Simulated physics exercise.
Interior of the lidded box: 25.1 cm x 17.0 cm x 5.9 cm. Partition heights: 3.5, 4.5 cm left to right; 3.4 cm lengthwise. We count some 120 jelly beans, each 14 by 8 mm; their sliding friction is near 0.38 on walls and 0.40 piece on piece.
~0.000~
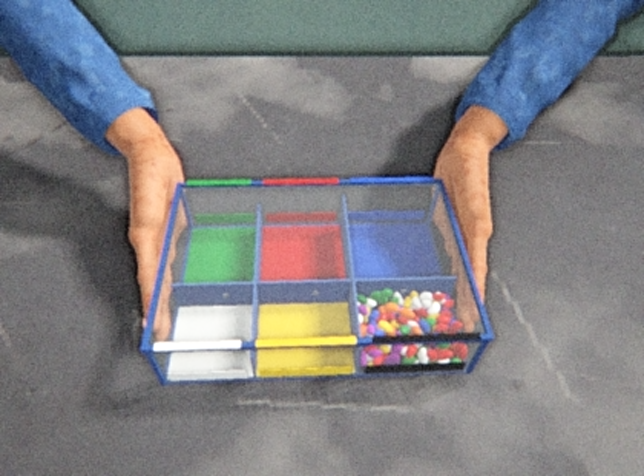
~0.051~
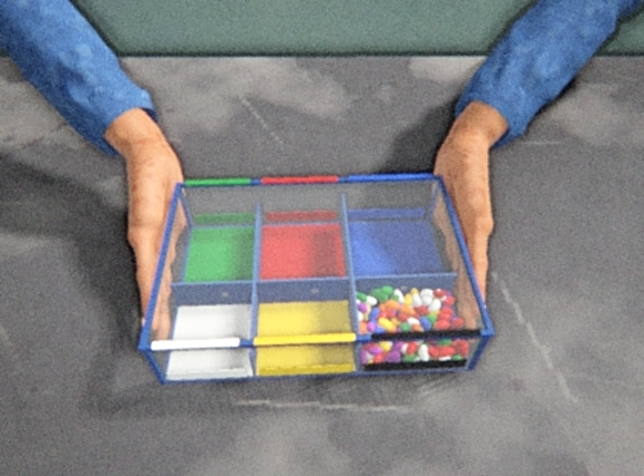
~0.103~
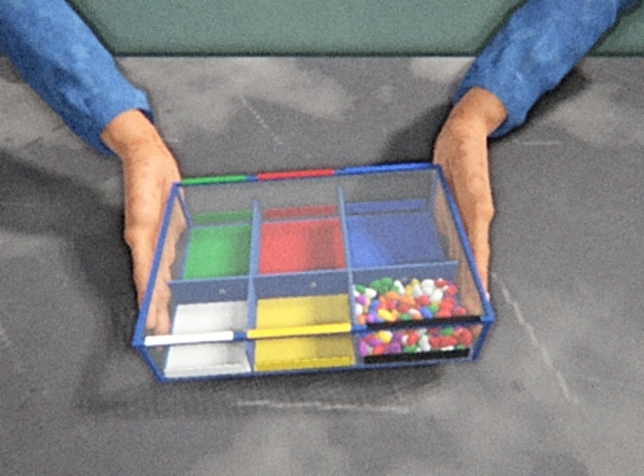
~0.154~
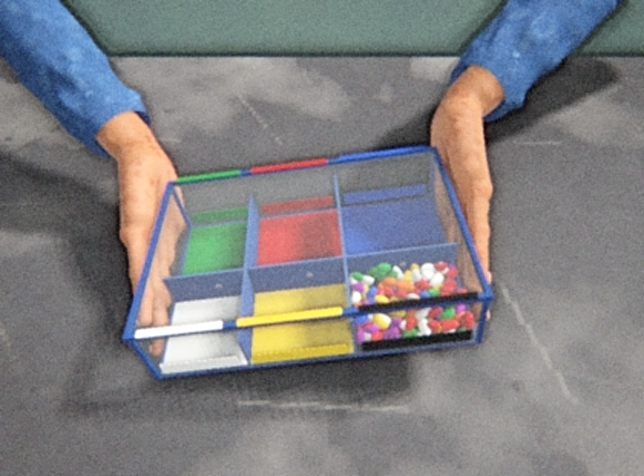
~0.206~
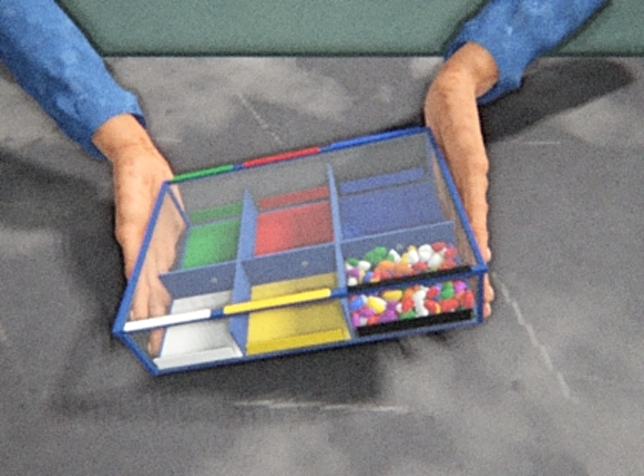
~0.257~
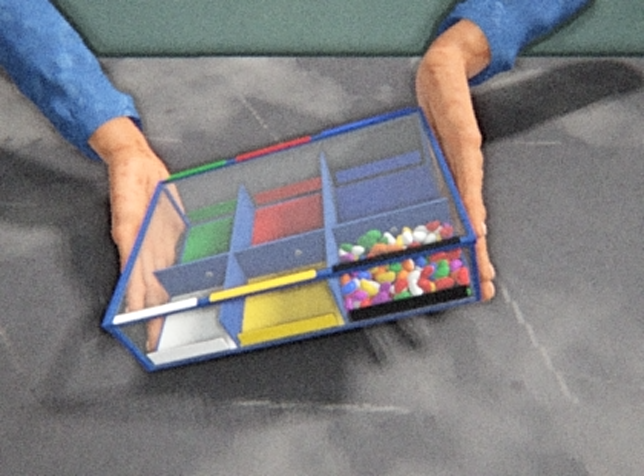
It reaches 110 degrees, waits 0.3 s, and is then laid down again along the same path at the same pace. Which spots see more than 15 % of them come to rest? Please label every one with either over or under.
Labels - red: Under; blue: Under; green: Over; yellow: Under; white: Under; black: Over.
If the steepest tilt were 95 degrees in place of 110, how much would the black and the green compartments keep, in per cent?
In per cent, black comes to 55 and green to 40.
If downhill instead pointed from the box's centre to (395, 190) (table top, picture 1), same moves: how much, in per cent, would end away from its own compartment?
The share comes to about 70 in a hundred.
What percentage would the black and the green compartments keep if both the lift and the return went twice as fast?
Black 65 %, green 25 %.
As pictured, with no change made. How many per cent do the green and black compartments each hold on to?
The green one gets 50 per cent and the black one 40 per cent.
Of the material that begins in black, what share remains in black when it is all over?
Around 40 per cent of it.
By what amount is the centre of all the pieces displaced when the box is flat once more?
It moves around 12.5 centimetres.
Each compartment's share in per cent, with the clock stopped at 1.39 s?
Shares - red: 10; blue: 5; green: 30; yellow: 0; white: 0; black: 55.
Then, at 1.39 s, tilt 110 degrees; red 10 %, blue 5 %, green 30 %, black 55 %.
After 2.15 s, tilt 56 degrees; red 5 %, green 50 %, black 45 %.
Then, at 2.93 s, tilt 0 degrees; red 5 %, green 50 %, yellow 5 %, black 40 %.
By 3.4 s all is still; red 5 %, blue 0 %, green 50 %, yellow 5 %, white 0 %, black 40 %.
